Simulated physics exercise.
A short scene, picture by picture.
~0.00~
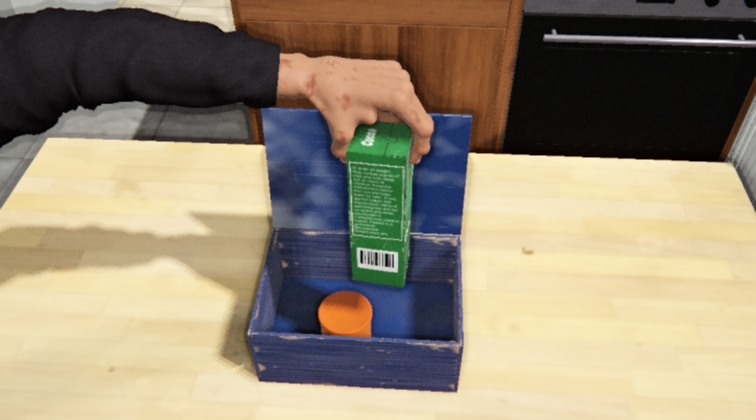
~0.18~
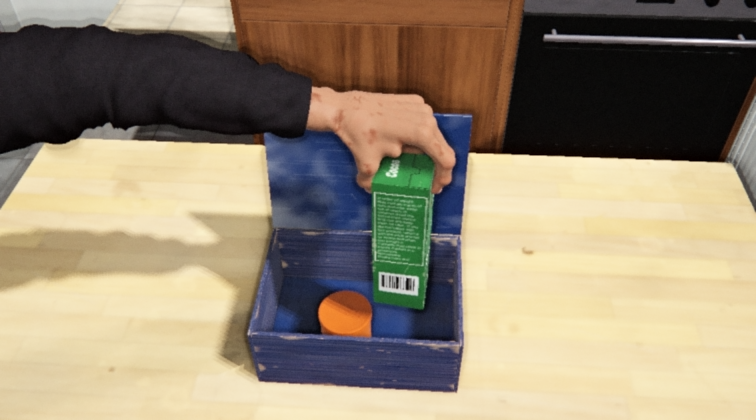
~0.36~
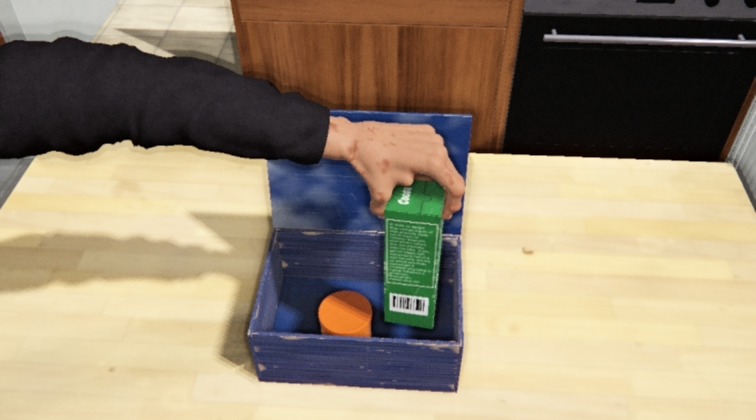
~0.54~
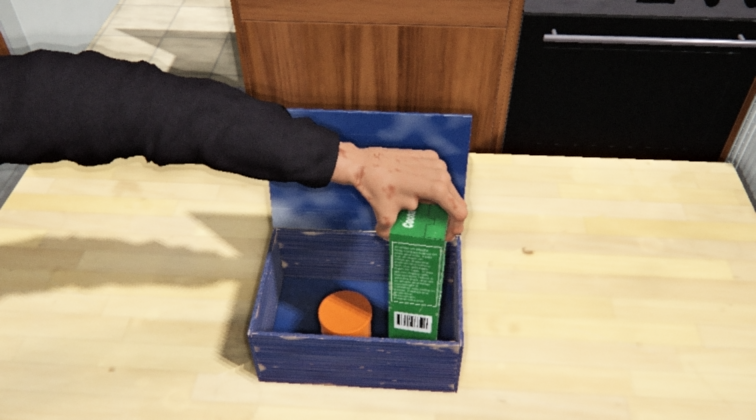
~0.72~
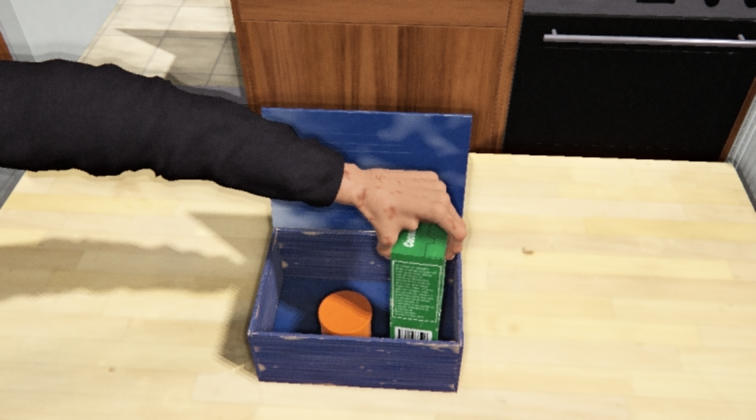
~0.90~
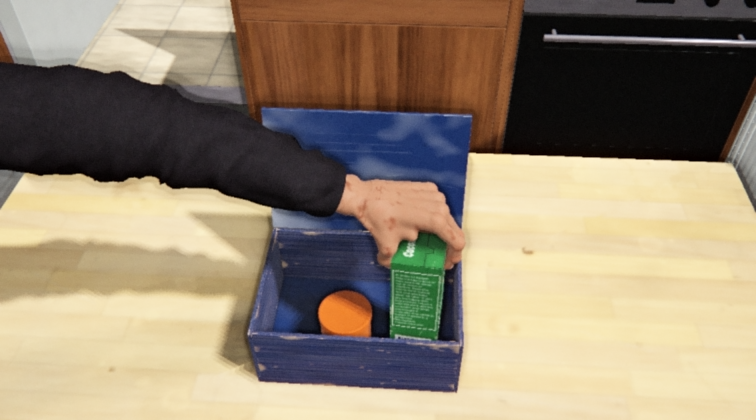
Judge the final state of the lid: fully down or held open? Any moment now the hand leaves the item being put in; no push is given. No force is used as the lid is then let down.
The box is going to remain unclosed.
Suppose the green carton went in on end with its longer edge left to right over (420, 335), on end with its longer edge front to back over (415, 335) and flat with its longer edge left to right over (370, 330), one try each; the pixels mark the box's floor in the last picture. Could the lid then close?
On the first attempt the lid remains open a bit, on the second it remains open a bit, and on the third it settles shut.
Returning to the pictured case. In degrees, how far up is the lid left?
The answer is about 50 degrees.
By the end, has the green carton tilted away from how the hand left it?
Simply put, the green carton remains unturned.
After 2.10 s, lid starting down.
After 2.50 s, lid 57° above the rim.
After 4.10 s, lid 49° above the rim.
At rest (6.5 s), lid 49° above the rim; both in place. Seen from the same camera at the end, green carton near (417, 301).
